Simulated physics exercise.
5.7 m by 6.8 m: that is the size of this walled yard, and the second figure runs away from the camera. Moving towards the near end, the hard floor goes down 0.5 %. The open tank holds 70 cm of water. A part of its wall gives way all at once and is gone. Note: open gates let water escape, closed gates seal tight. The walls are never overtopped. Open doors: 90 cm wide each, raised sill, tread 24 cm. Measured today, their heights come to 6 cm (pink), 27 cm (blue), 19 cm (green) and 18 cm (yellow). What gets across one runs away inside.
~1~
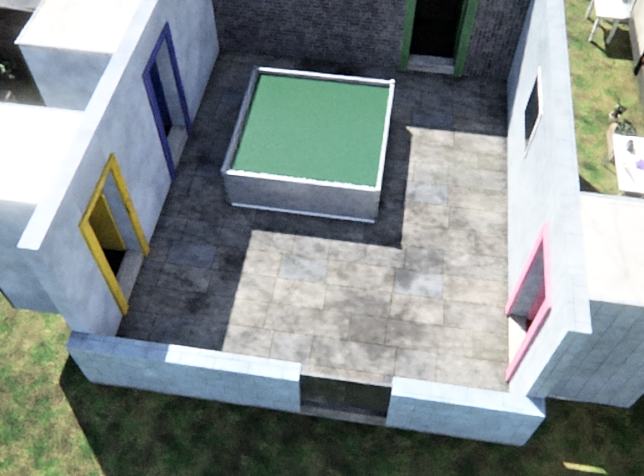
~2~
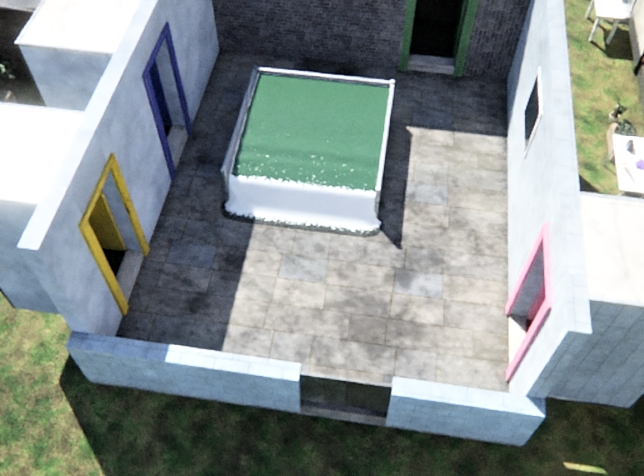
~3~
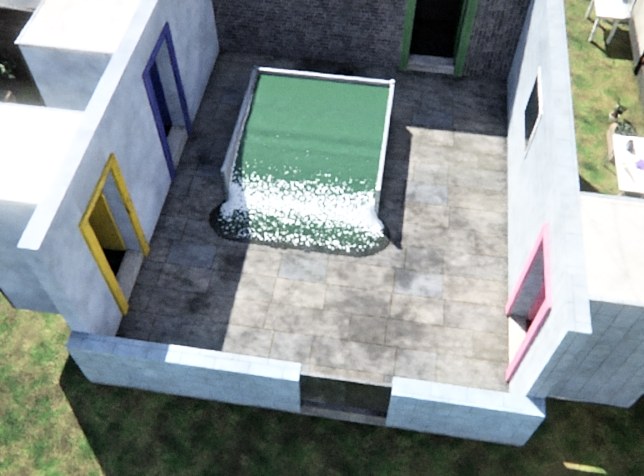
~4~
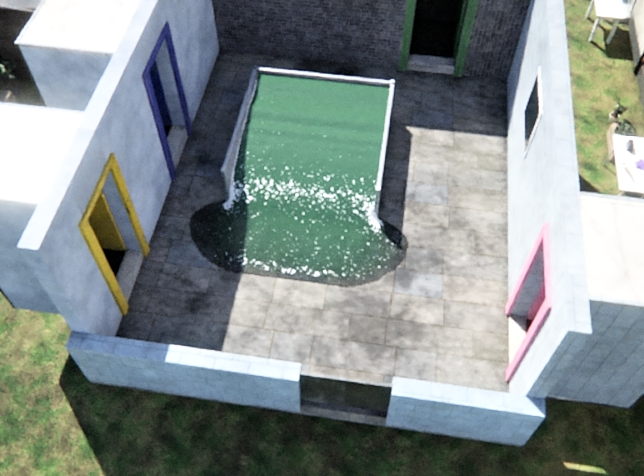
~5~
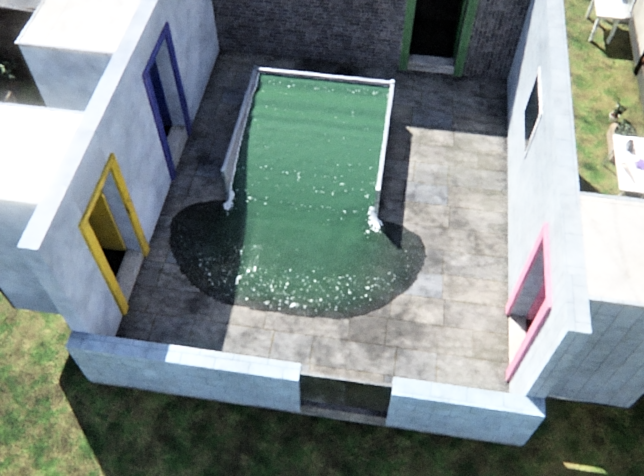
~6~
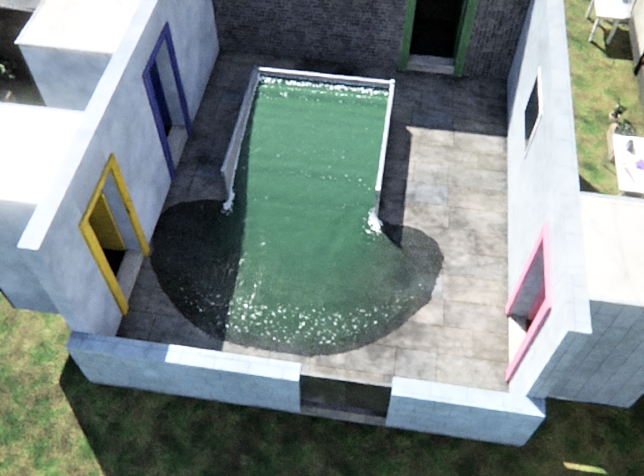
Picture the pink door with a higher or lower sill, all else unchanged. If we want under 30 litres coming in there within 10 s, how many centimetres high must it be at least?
About 22 centimetres.
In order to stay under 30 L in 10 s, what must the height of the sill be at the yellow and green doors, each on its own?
About 22 cm at yellow and 11.5 cm at green.
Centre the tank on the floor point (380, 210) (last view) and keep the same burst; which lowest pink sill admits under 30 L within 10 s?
With that change, some 26 centimetres.
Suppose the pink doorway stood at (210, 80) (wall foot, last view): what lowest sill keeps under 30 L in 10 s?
Minimum: Close to 12.0 cm.
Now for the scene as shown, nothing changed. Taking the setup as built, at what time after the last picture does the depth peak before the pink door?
Peak time: Around 2.8 s.
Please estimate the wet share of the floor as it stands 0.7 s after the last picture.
Approximately 45 % of it.
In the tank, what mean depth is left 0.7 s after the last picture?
About 39 cm.
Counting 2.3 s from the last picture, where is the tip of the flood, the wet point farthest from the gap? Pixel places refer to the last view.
The farthest wet point is roughly at (502, 418) in the last view.
Then, 0.7 s after the last picture water covers 45 % of the floor, deepest (44 cm) near (268, 383); it has not reached the pink door.
Then, 2.3 s after the last picture water covers 50 % of the floor, deepest (46 cm) near (502, 418); 22 cm at the pink door, 30 litres in over its 6 cm sill.
Then, 9.3 s after the last picture water covers 100 % of the floor, deepest (18 cm) near (327, 105); 10 cm at the pink door, 400 litres in over its 6 cm sill.
At the pink door as built, the water peaked near 23 cm, 2.7 s after the last picture.
Run again over the same 10 s with other heights there, 53 litres in over 19.5 cm, 10 litres over 26 cm. The limit of 30 litres is kept from about 22 cm up.
